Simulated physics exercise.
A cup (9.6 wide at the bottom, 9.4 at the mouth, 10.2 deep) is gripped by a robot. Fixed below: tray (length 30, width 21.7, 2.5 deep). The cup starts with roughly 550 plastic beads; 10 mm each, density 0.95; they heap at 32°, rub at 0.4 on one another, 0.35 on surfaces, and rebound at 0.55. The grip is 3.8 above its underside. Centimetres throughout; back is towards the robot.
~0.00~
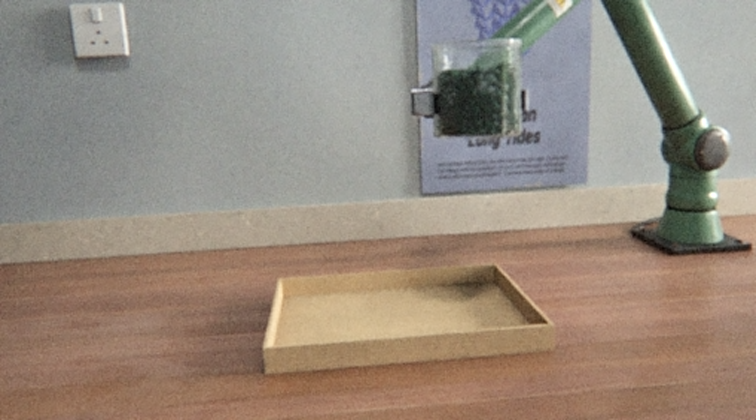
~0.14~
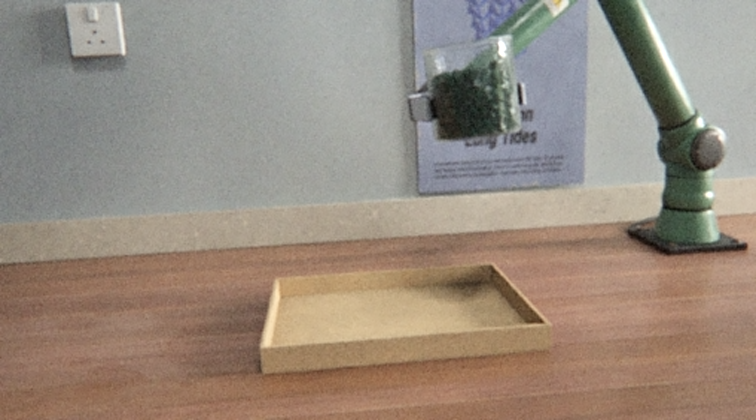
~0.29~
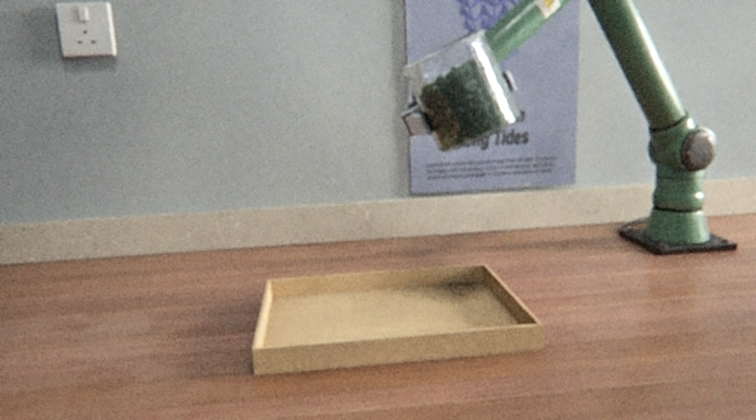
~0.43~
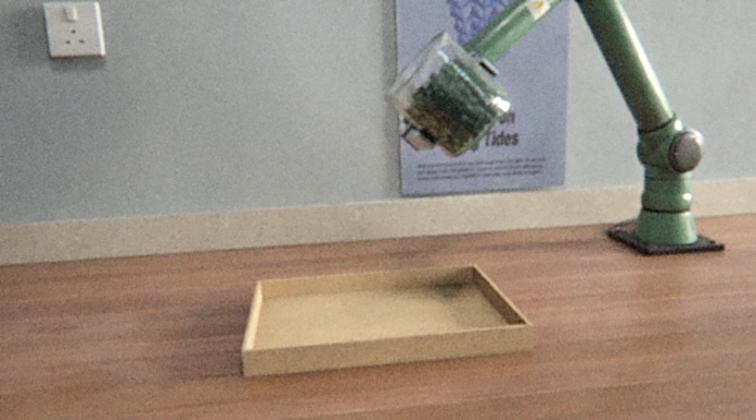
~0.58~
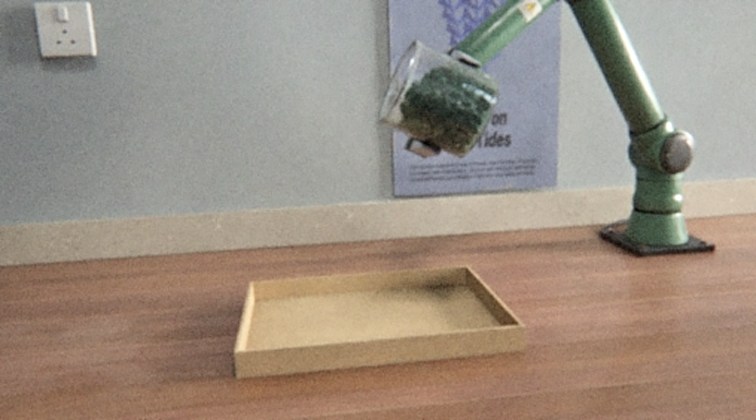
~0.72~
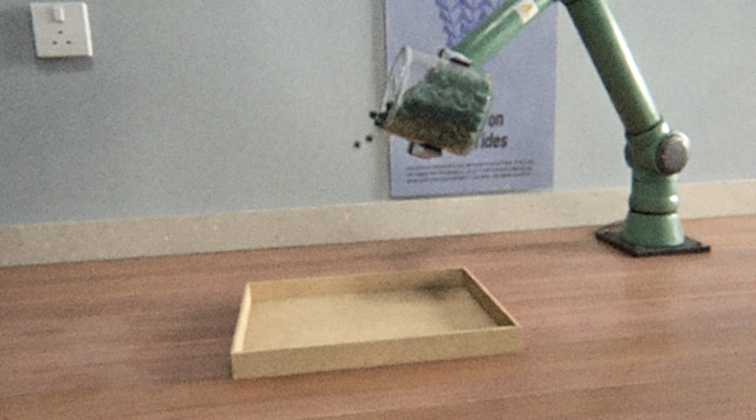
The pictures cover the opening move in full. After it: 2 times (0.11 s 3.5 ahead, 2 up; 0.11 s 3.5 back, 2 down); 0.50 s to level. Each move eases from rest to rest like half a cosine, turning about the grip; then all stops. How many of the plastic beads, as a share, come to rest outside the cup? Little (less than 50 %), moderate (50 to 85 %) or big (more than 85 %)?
Answer: Moderate; 50 to 85 % of the plastic beads finish outside the cup.
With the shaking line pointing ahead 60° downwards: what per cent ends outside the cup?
About 10 per cent.
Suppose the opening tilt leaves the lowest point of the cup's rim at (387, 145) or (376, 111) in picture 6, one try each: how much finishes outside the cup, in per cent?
About 85 and 30 per cent.
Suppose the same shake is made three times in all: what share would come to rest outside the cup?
Then about 70 per cent.
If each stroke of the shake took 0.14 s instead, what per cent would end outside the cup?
It would be near 40 per cent.
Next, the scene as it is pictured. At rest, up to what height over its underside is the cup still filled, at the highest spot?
About 6.5 cm.
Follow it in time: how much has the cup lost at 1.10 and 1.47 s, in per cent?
About 35, 60.
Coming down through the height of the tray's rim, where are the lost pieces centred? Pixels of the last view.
Around (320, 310).
After 1.10 s, tilted 71° forward, highest piece 30 above the table; 342 in the cup, 161 in the tray, 44 in flight or on a rim.
After 1.47 s, tilted 22° forward, highest piece 31 above the table; 284 in the tray, 228 in the cup, 31 on the table or floor, 4 in flight or on a rim.
After 1.86 s, level, highest piece 29 above the table; 286 in the tray, 228 in the cup, 33 on the table or floor.
After 2.91 s, level, highest piece 29 above the table; 286 in the tray, 228 in the cup, 33 on the table or floor.
At rest, 286 in the tray, 228 in the cup, 33 on the table or floor. That is 58 % outside the cup.
